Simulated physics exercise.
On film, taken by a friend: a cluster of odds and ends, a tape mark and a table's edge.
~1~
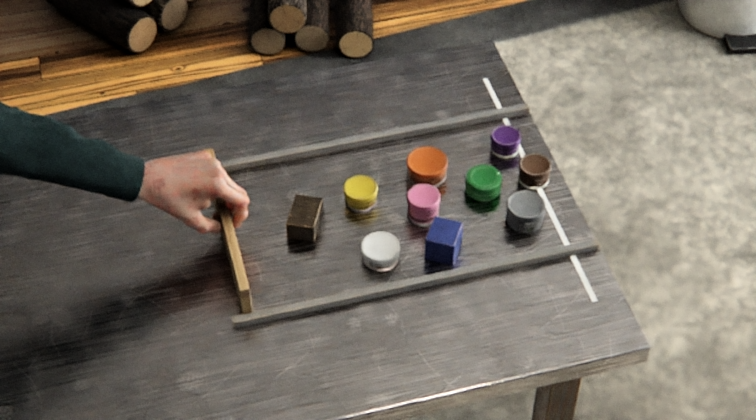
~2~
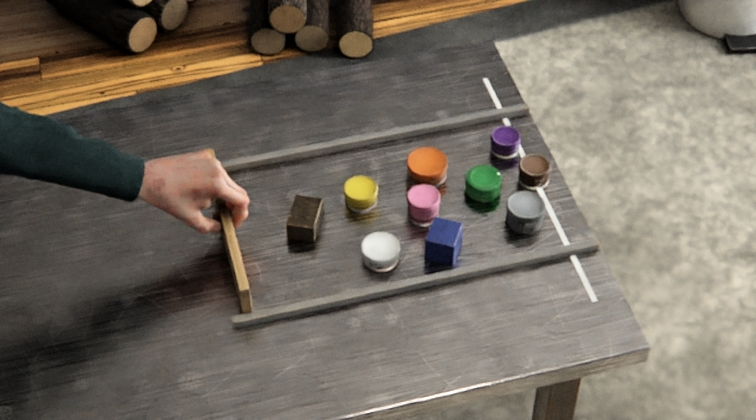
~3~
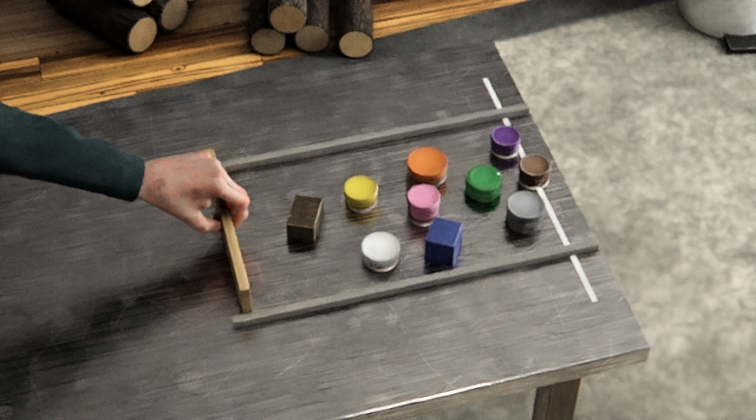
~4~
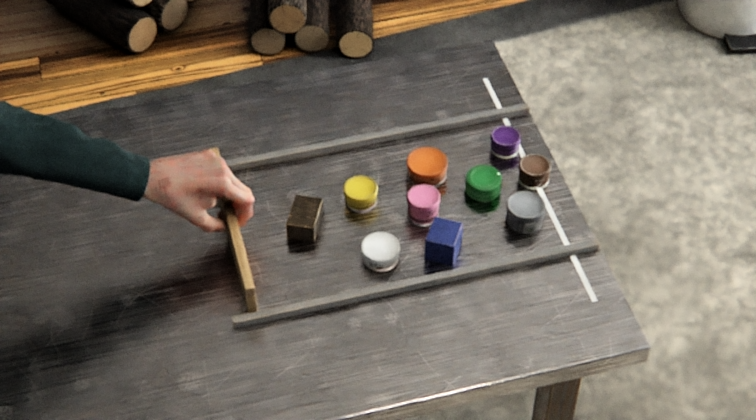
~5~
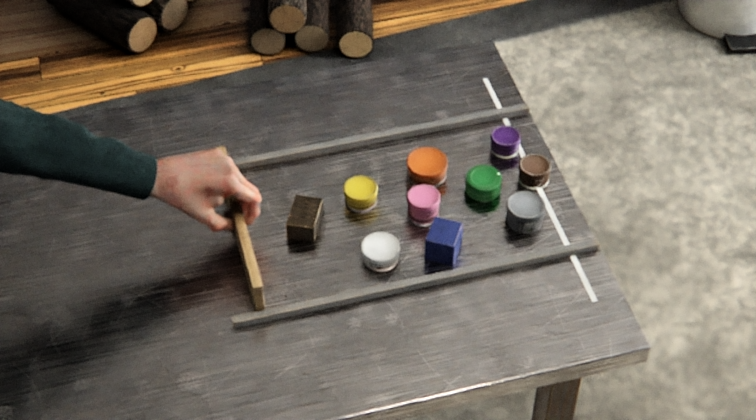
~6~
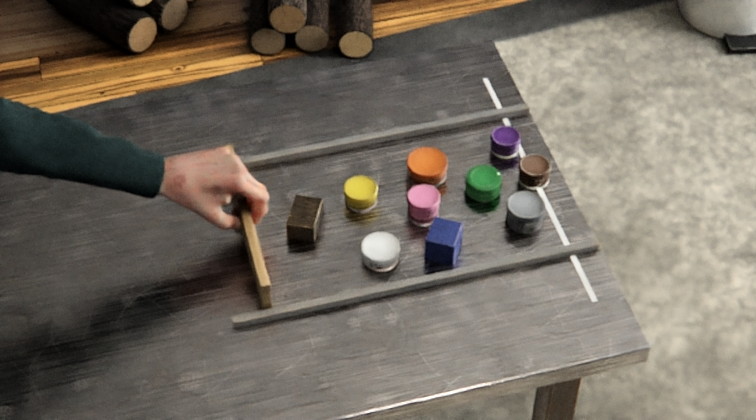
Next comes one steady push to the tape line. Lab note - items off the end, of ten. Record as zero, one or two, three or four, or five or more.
Basically the losses over the end count five or more in this one.
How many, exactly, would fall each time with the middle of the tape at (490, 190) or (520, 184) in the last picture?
The counts would come to 1 and 4.
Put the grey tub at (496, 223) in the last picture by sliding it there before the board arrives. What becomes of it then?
From that start the object does not stay.
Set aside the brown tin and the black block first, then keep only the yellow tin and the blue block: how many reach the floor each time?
3 in the first try, 4 in the second.
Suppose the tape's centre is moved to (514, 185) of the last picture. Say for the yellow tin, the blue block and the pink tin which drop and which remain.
Going in order, the yellow tin keeps its spot, then the blue block keeps its spot, then the pink tin keeps its spot.
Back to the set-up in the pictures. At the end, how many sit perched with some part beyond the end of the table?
That adds up to 2.
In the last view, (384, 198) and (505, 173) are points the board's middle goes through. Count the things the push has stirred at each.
Counting first: 6, next 10.
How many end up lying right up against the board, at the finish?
The count in contact is 3.
A little later, none off yet; brown tin at rest near (534, 172); purple pot at rest near (505, 142); grey tub at rest near (525, 212).
When it is over, the number that fall off is five or more; down, yellow tin, pink tin, blue block, green lid, grey tub, purple pot and brown tin.
